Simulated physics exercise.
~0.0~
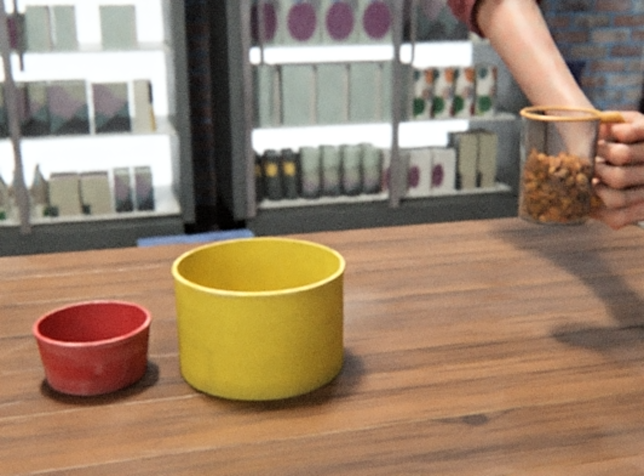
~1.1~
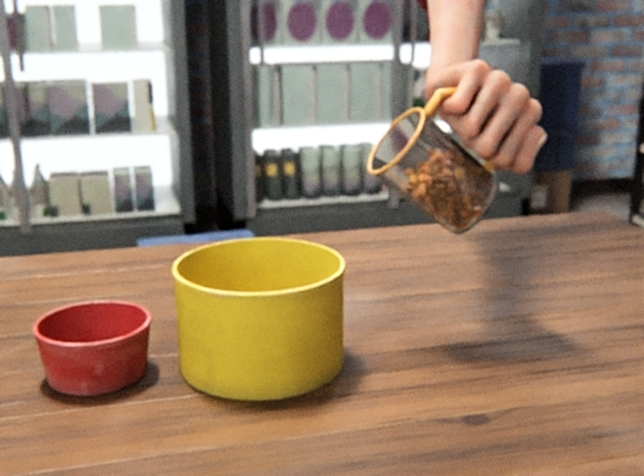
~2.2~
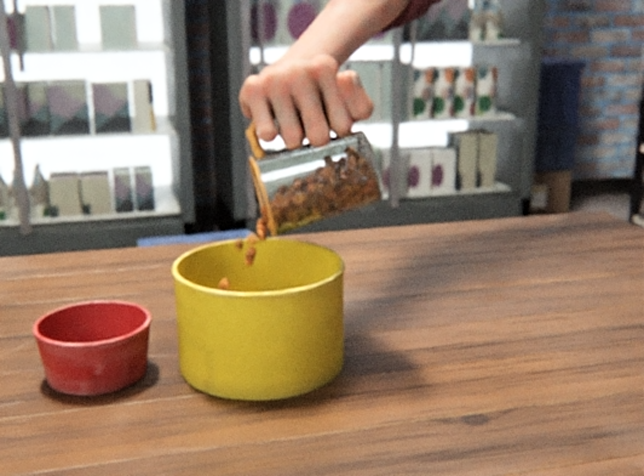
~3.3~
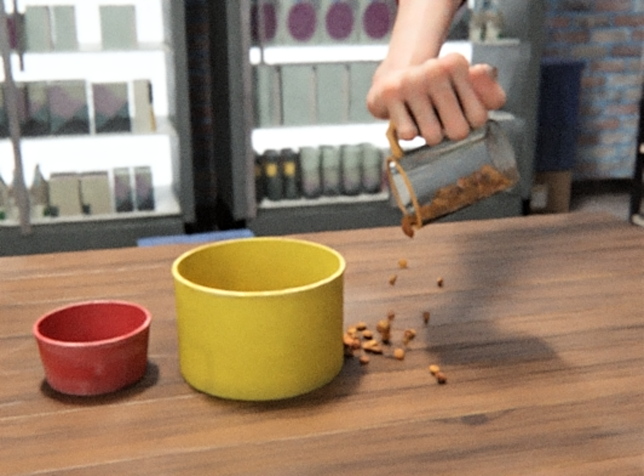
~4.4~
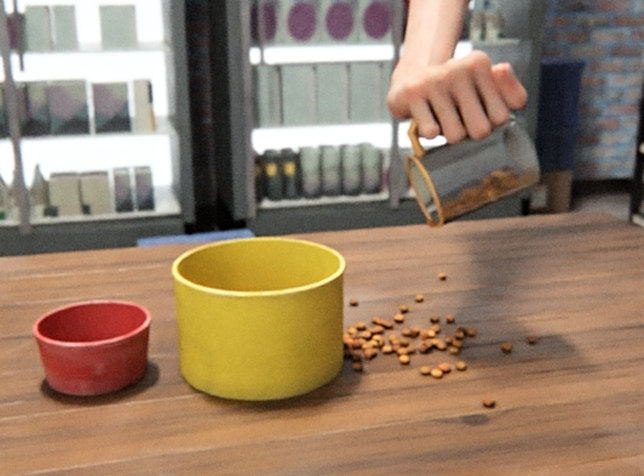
A hand holds a clear cup of brown kibble at the right, above a wooden table seen from slightly above, with lit shop shelves behind. A large yellow pot stands left of centre, and a smaller red dish sits to its left. The hand carries the cup leftward, tilting it until kibble pours into the yellow pot. Still tipped, the cup moves back to the right, and pieces fall onto the table beside the pot. At the end, kibble lies scattered right of the pot, while some remains in the tilted cup.
